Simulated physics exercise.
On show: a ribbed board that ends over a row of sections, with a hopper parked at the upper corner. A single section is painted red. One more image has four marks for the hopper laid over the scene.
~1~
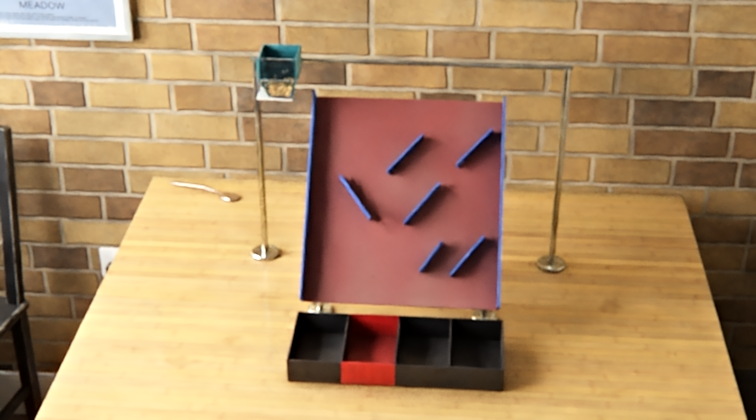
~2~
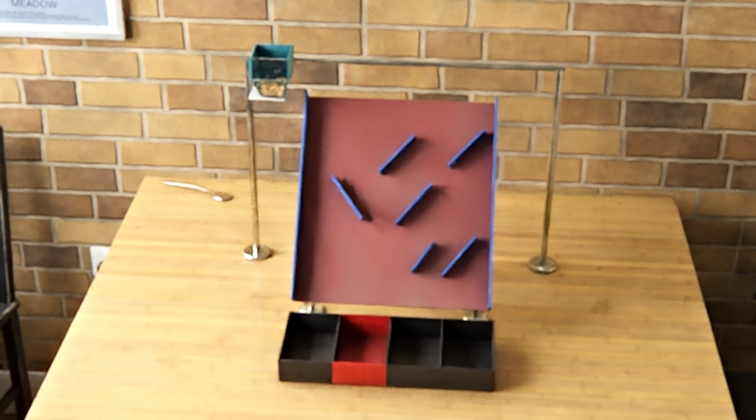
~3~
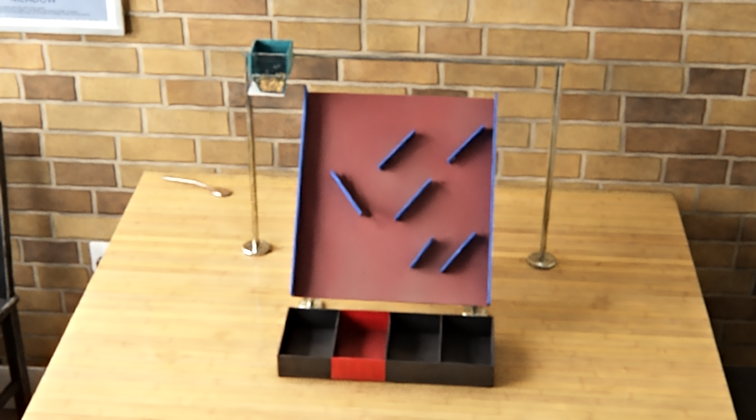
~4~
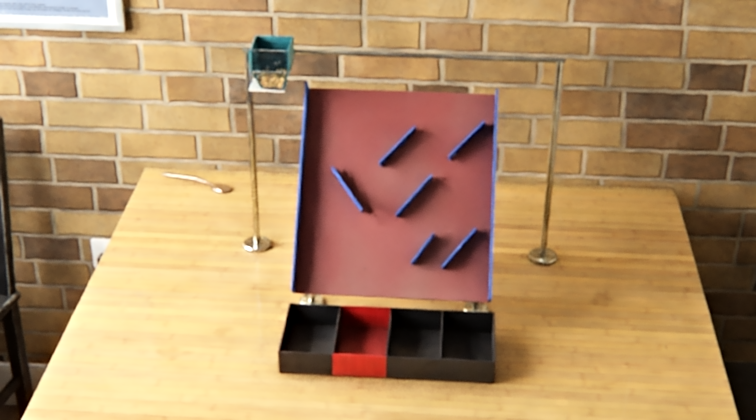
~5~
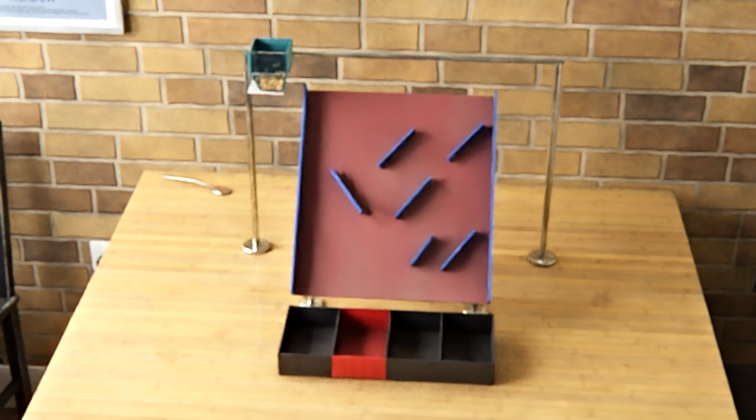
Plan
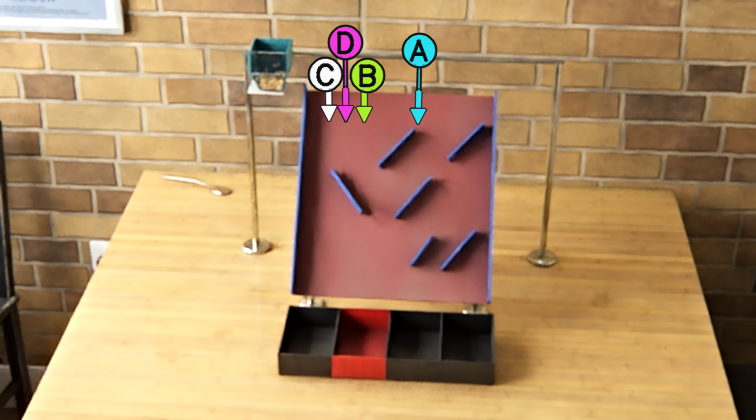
Nothing on the wooden table moves; only the camera shifts, drifting slightly at first and then almost still, looking down from the front toward a brick wall. A teal-topped hopper holding tan pieces sits on a metal stand at the upper left of a tilted reddish board with blue ribs and edges. Below it lies a black tray of four sections, the second from left red, with a spoon off to the left.
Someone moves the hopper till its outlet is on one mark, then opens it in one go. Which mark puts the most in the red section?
The best mark is A.
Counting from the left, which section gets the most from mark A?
The second from the left.
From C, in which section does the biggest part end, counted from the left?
The first from the left.
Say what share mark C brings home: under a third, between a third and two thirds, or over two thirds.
Mark C gives under a third.
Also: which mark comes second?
Mark B.
On the marked copy, mark A meets the board at (418, 118); mark B meets the board at (364, 116); mark C meets the board at (328, 115); mark D meets the board at (345, 115).
With A, about two thirds in the red section, about a third in other sections.
With B, about a quarter in the red section, about two thirds in other sections, a small part outside the box.
With C, a stray few in the red section, about two thirds in other sections, about a third outside the box.
With D, a small part in the red section, about two thirds in other sections, about a quarter outside the box.
